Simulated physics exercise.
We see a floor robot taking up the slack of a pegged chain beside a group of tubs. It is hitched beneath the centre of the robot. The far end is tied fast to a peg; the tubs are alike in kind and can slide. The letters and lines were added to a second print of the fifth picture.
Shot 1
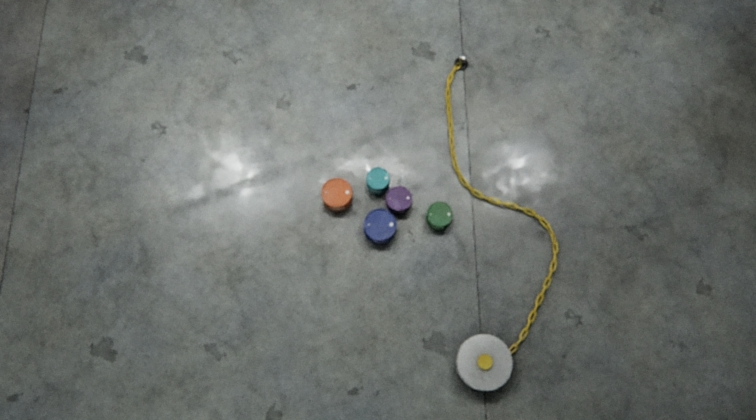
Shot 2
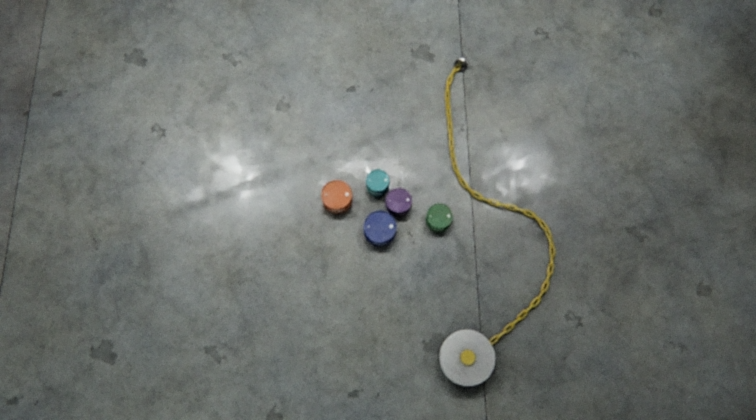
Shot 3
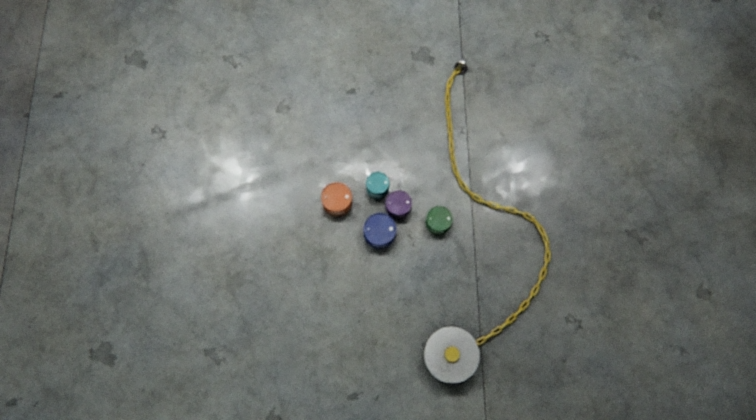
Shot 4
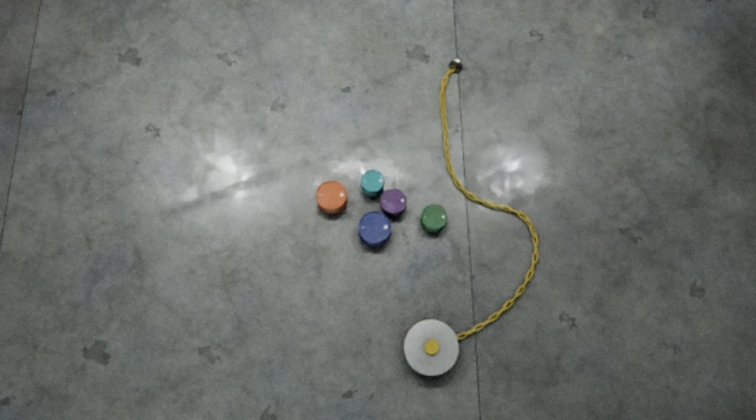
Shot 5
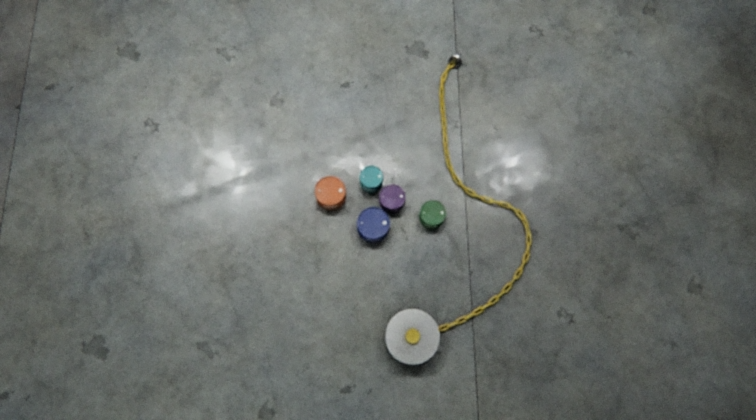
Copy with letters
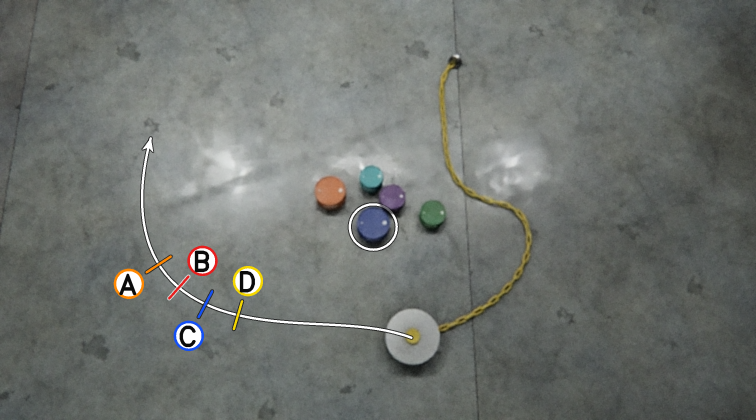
A round white robot with a yellow centre sits low on a mottled grey floor crossed by thin seams, seen from overhead. A curving yellow chain links it to a small peg at the top, right of five still tubs: orange, turquoise, purple, blue and green. The robot slides left and slightly upward, drawing the chain's lower bend leftward, while the view shifts slightly.
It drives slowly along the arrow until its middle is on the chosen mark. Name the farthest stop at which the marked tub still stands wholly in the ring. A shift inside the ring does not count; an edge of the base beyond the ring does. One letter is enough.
At C, and not beyond.
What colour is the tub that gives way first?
Green.
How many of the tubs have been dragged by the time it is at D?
By then, none.
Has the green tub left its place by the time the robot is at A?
Yes.
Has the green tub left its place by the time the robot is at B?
Yes.
On the copy, A at (159, 264); B at (179, 287); C at (205, 304); D at (238, 315); the ring at (373, 227); the route from (411, 338) via (205, 304) to (151, 138).
On C. First, robot (338, 324); blue tub (373, 225).
Then, robot (264, 319); blue tub (373, 225).
Finally, robot (203, 303); purple tub (385, 197); blue tub (373, 225); green tub (411, 200); the blue tub is still in its ring.
By contrast, A drags the ringed tub to (343, 202); B drags the ringed tub to (355, 214); D is safe but short.
